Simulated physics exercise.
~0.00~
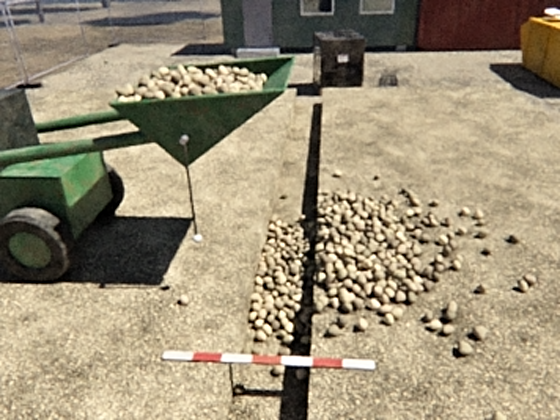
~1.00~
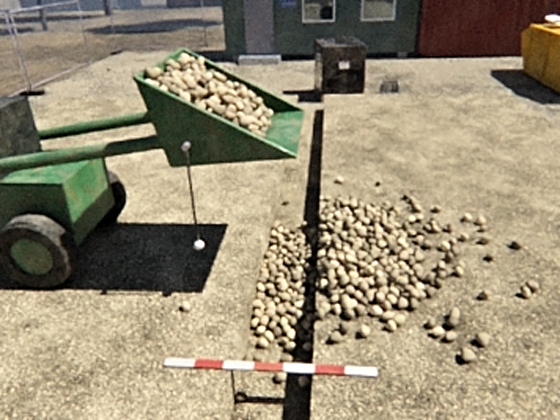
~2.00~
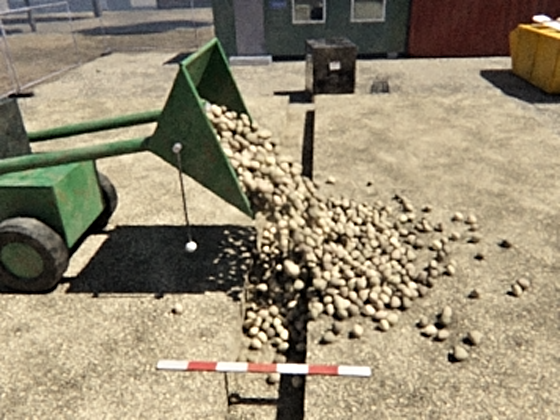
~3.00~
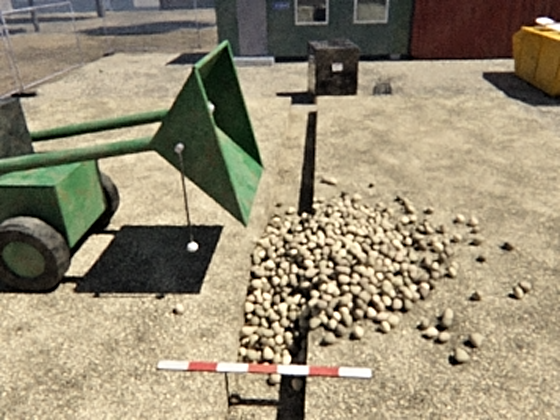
A green loader bucket tips forward and pours its stones onto the pile around a narrow trench.
